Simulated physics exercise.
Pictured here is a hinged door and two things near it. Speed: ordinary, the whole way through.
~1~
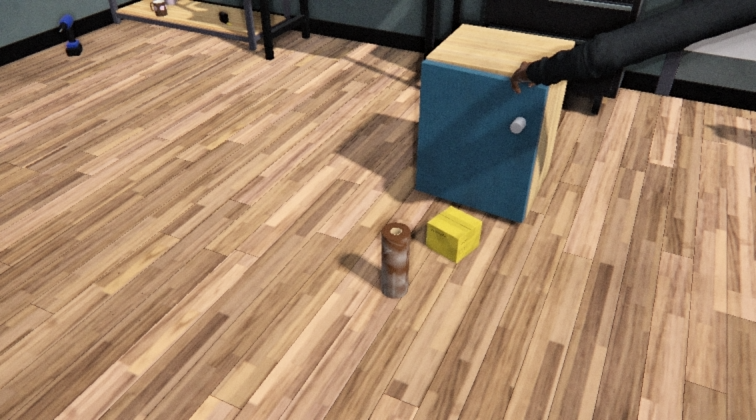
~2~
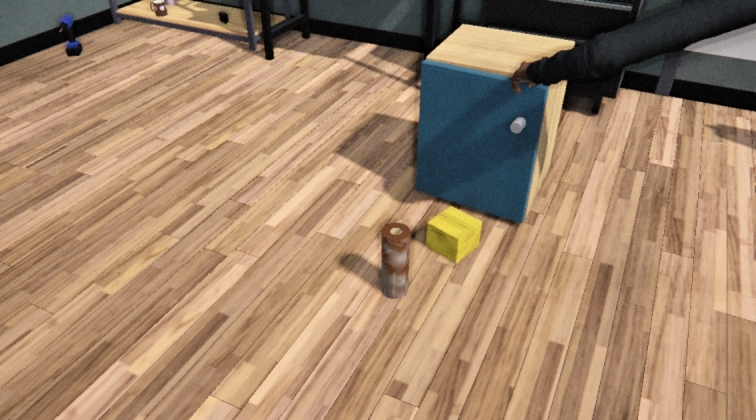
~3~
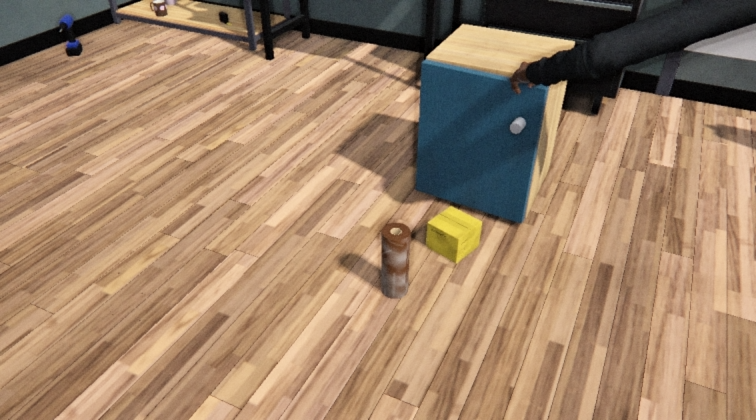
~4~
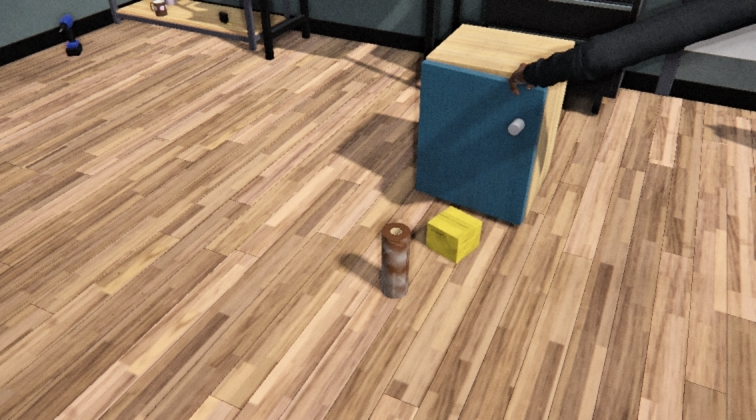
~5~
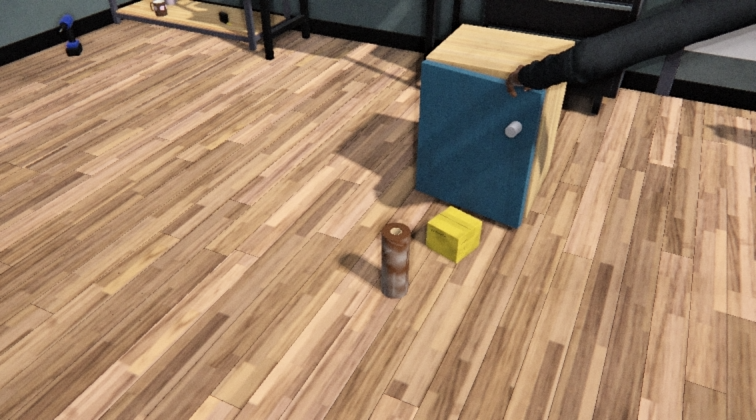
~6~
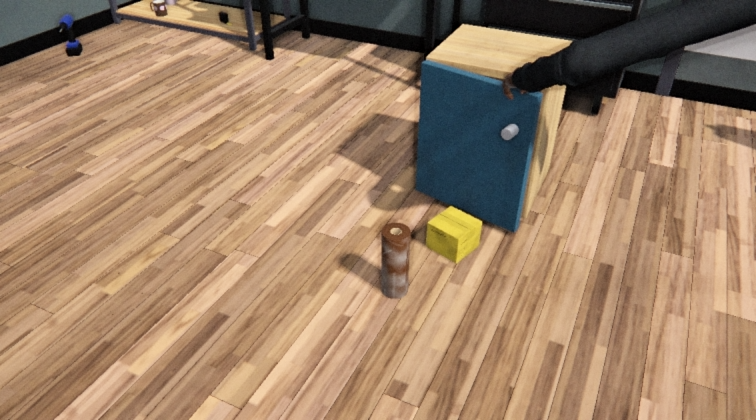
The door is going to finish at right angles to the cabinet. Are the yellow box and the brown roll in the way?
Outcome: The yellow box is displaced. The brown roll keeps its place.
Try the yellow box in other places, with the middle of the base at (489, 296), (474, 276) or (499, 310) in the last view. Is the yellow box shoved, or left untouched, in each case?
Outcome by try: It avoids any contact, takes a hit, avoids any contact.
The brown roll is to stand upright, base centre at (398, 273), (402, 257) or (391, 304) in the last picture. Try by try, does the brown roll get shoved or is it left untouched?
In order, the brown roll gets bumped, then gets bumped, then is spared.
Then, 0.86 s later than the last frame, door 51° open; yellow box shifted about its own width near (423, 238); brown roll at rest near (395, 261).
When it is over, the yellow box is pushed along, near (358, 230); the brown roll remains where it is, near (395, 261).
